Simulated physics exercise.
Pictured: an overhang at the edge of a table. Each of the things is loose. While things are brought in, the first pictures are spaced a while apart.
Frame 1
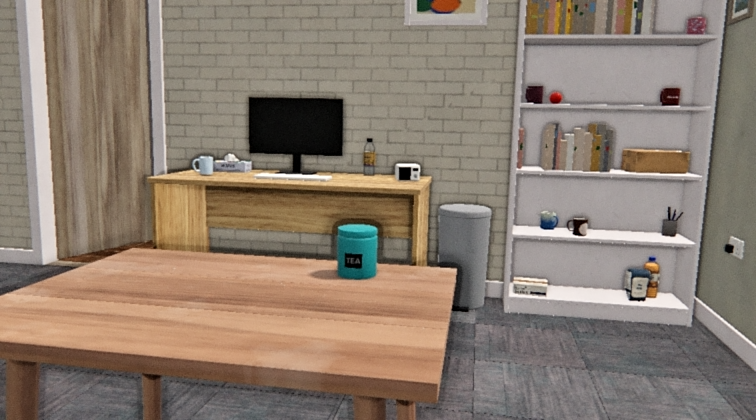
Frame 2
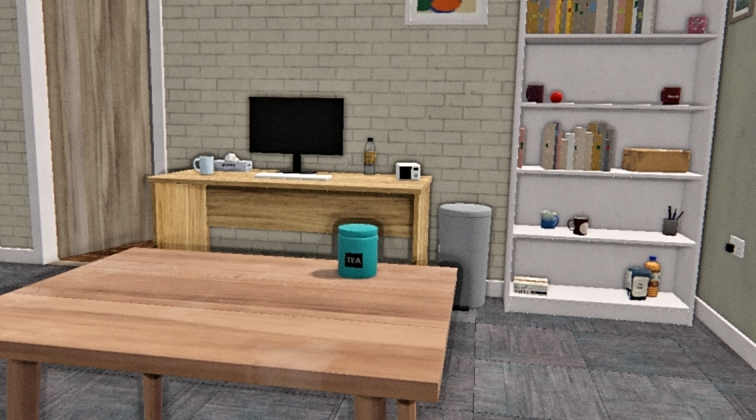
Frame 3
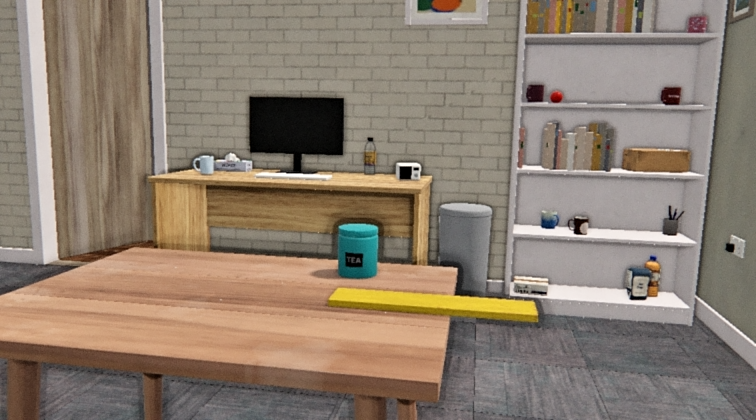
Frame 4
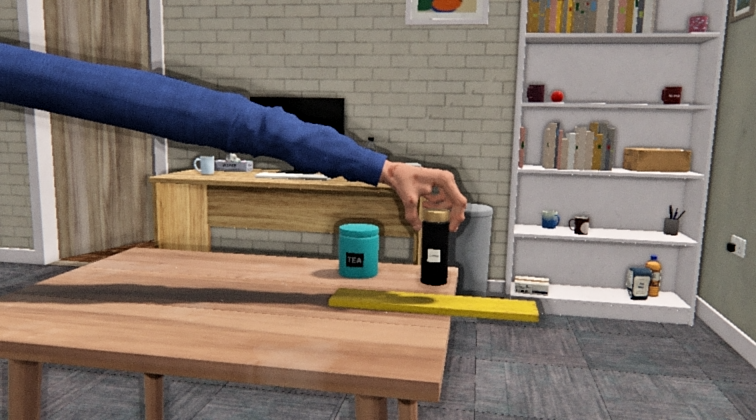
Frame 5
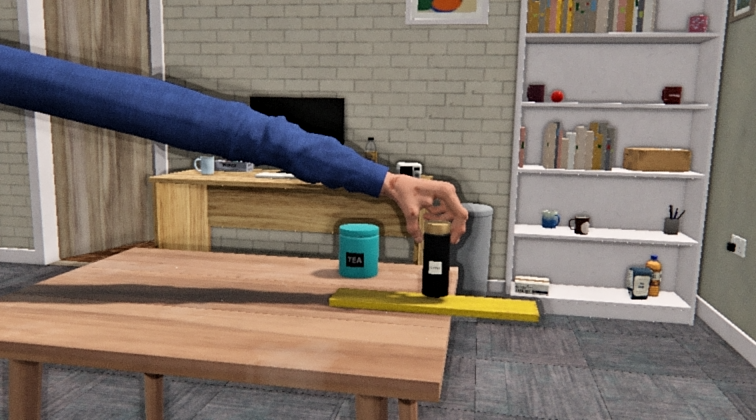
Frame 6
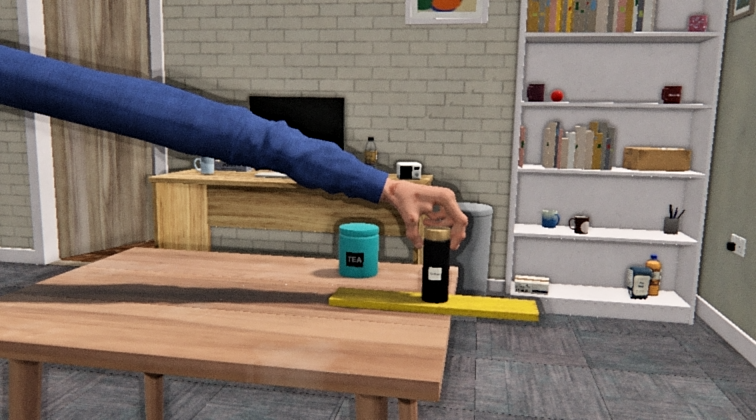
The clip shows a turquoise tea jar on a wooden table as a yellow plank appears beside it, jutting past the table's right edge; then a blue-sleeved arm reaches in from the left and lowers a black shaker onto the plank.
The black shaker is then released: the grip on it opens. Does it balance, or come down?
Well, it makes it - nothing falls.
Then, 0.40 s later than the last frame, all is still.
Then, 0.90 s later than the last frame, black shaker resting near (436, 264).
When it is over, all 3 as before. End places, in pixels of the last picture, black shaker near (436, 264). The plank stays on the table.
